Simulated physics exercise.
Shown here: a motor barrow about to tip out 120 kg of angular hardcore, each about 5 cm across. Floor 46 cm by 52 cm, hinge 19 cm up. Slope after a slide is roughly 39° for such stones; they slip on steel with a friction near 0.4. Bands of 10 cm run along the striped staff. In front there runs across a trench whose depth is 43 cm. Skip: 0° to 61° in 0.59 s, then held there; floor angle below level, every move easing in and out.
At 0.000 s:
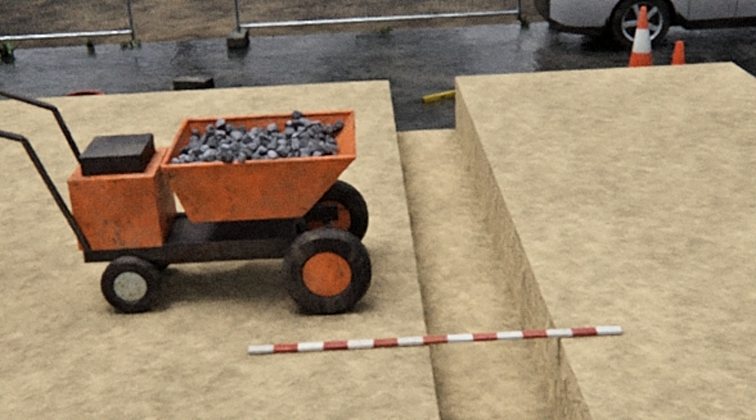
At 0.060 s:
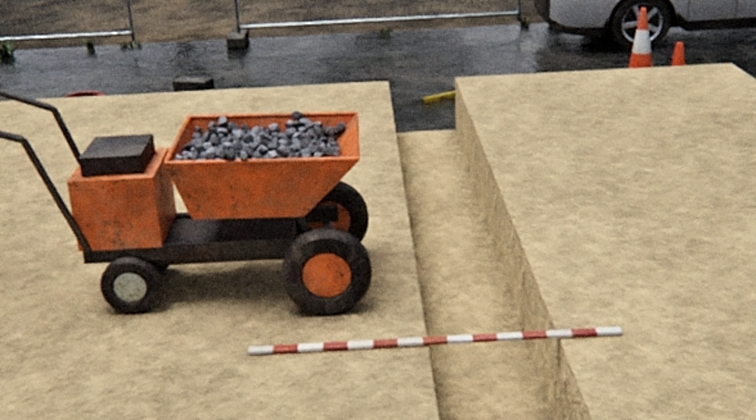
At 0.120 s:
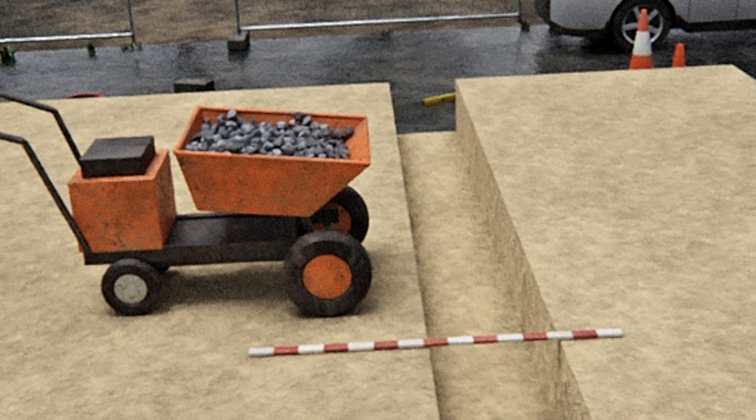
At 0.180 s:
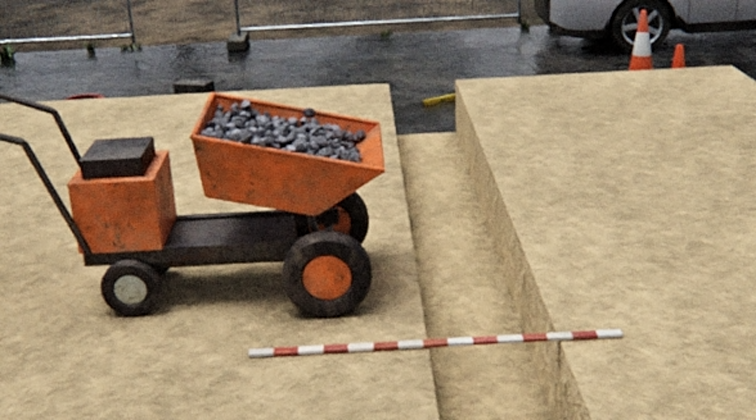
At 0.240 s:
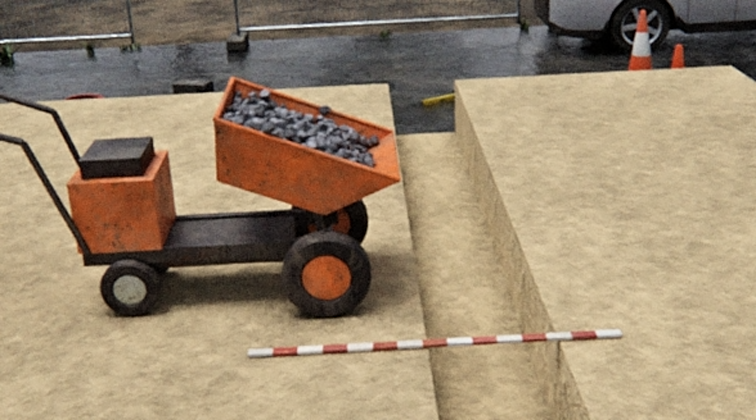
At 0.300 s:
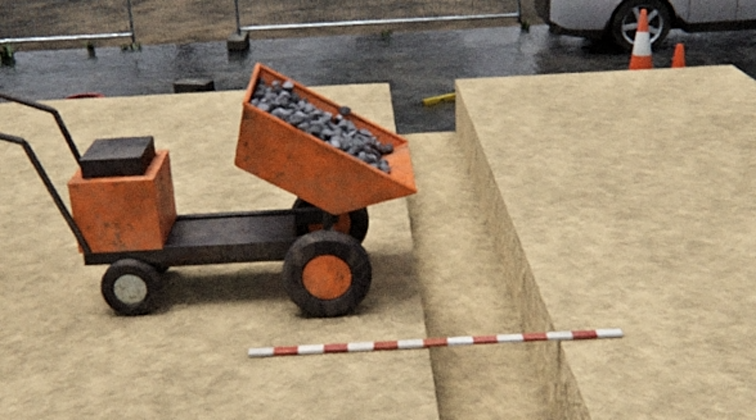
Orange motor barrow standing beside a trench, its skip full of grey stones rising at the back and tilting steadily to the right.
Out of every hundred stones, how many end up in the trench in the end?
Around 60 in every hundred.
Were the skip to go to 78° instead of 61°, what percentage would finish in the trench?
Then about 85 per cent.
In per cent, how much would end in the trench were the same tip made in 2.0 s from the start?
Probably about 60 in a hundred.
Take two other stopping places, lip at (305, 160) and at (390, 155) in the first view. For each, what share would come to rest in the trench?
Near 70 per cent from the first place, 40 from the second.
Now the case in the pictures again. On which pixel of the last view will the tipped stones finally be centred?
Somewhere near pixel (505, 346).
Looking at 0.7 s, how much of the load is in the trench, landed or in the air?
About 15 per cent by then.
After 0.4 s the floor is at 51°; 100 % in the skip; the foremost stones are at (416, 183).
After 0.7 s the floor is at 61°; 85 % in the skip, 15 % in the trench; the foremost stones are at (507, 260).
After 1.0 s the floor is at 61°; 42 % in the skip, 48 % in the trench, 10 % past the trench; the foremost stones are at (638, 285).
After 3.0 s the floor is at 61°; 29 % in the skip, 60 % in the trench, 11 % past the trench; the foremost stones are at (688, 273).
